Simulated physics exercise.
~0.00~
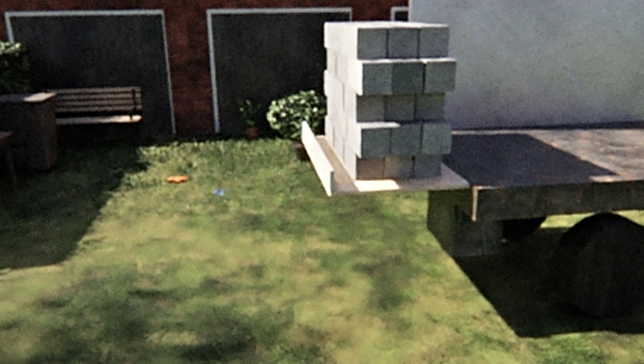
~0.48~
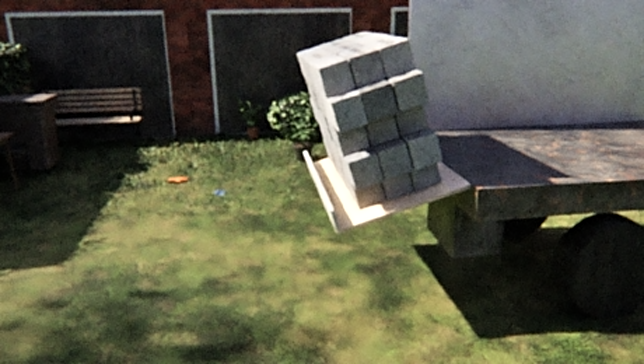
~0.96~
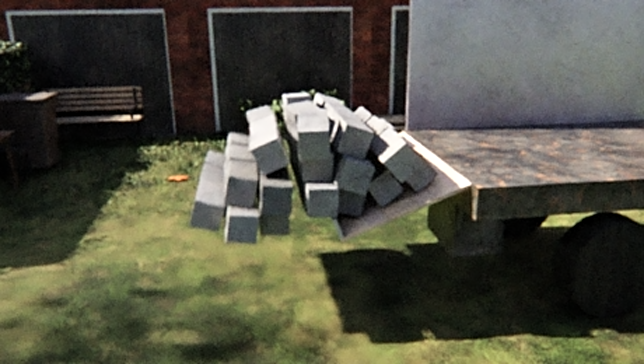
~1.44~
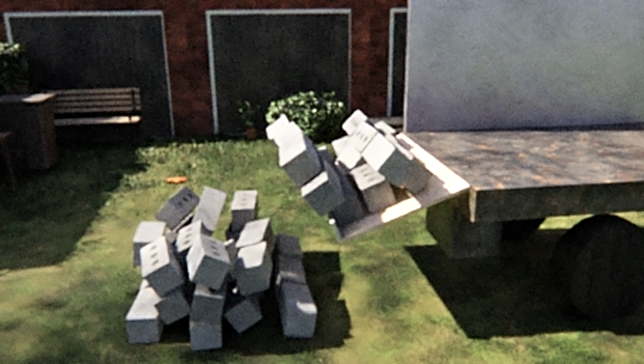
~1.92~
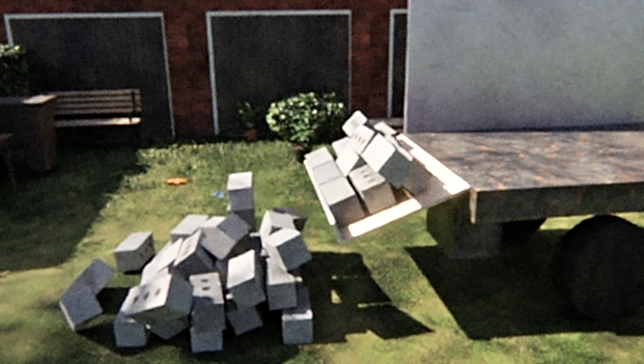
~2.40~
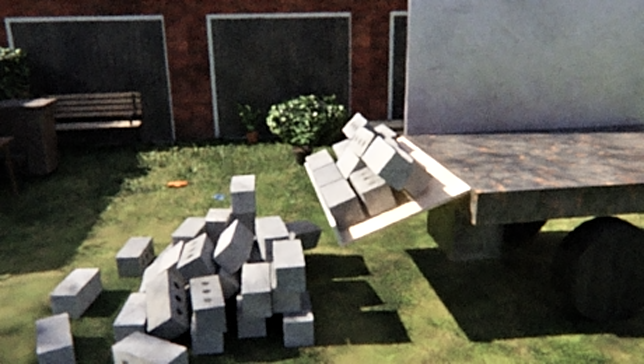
A lorry's tail lift tilts down, spilling most of its stacked grey blocks onto the grass.
